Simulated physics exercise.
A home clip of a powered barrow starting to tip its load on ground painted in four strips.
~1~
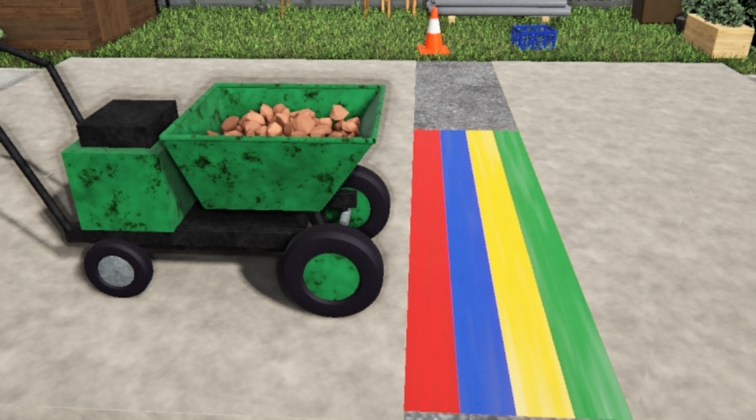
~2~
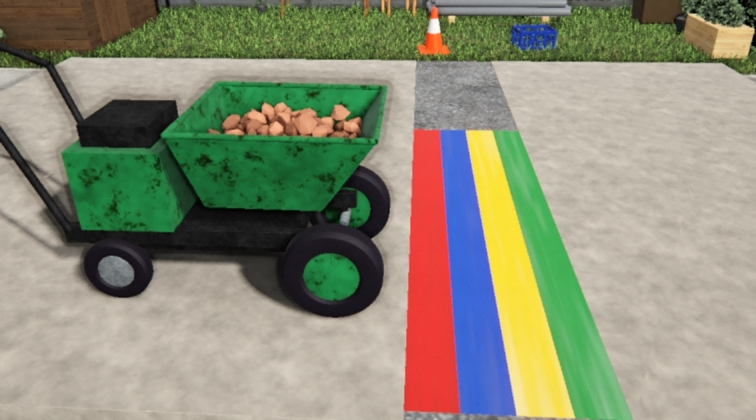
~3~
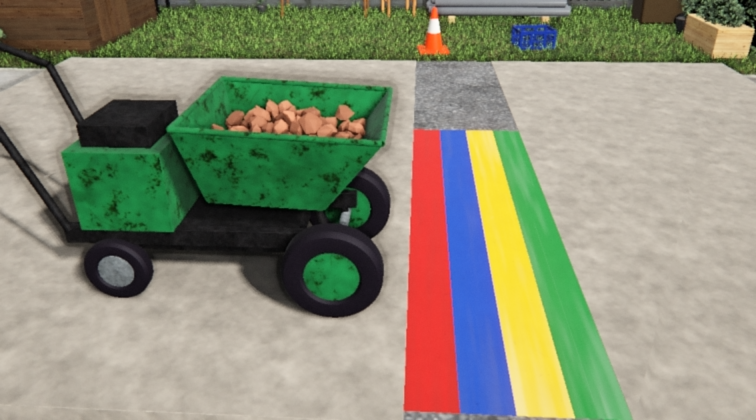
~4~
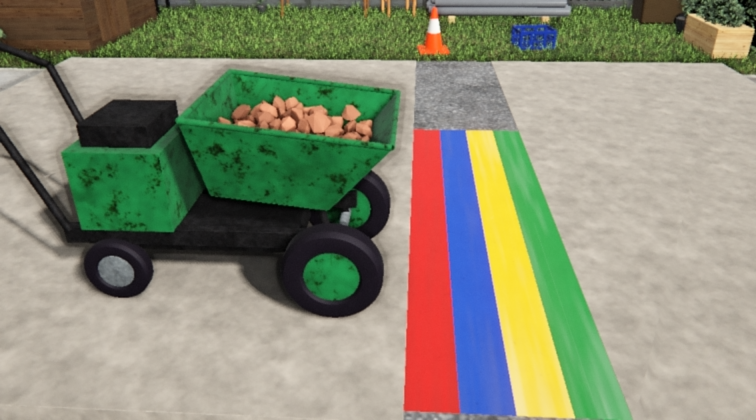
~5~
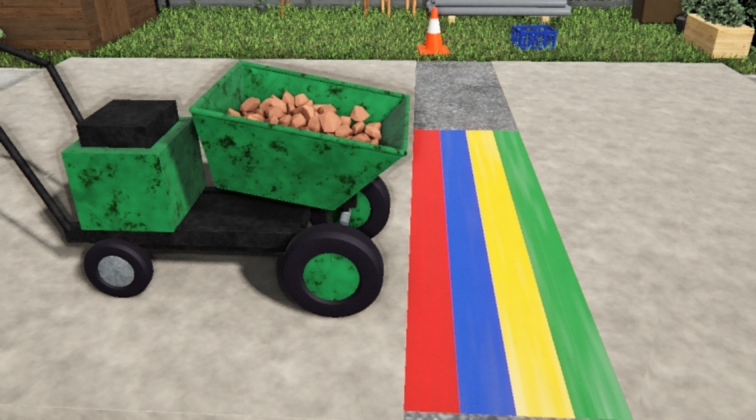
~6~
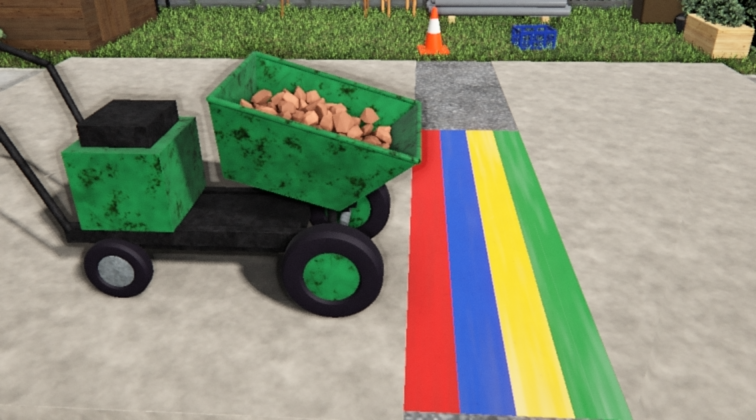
A concrete yard edged with grass is seen from slightly above, the powered barrow side-on. The barrow, with a scuffed green skip full of reddish-brown rubble, stands at left beside red, blue, yellow and green strips, with an orange and white cone behind. The skip starts level, then tilts gradually rightward, its back rising and its front lip reaching over the red strip, while the wheels and camera stay still.
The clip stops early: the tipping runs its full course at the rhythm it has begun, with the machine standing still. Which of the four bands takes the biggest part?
The yellow strip carries the most.
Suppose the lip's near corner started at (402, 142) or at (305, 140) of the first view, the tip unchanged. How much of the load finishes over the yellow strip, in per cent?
About 30 and 10 per cent.
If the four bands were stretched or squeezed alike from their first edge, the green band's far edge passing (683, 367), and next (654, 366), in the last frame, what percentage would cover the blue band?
In turn 40 and 40 in a hundred.
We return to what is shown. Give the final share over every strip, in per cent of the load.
About: Red strip 0, blue strip 20, yellow strip 35, green strip 15 per cent.
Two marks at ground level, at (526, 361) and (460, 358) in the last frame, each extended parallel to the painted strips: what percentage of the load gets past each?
Roughly 50 per cent, and 80 per cent.
Shortly afterwards, skip tipped steeply; the whole lot in the skip.
Next, skip tipped steeply; all but a few in the skip; only a few over the blue strip; only a few over the yellow strip.
Some moments later, skip tipped right over; near half in the skip; a little over the blue strip; near a quarter over the yellow strip; a little over the green strip; a little off the paint.
In the end, skip tipped right over; near a quarter in the skip; only a few over the red strip; near a quarter over the blue strip; near a third over the yellow strip; a little over the green strip; a little off the paint.
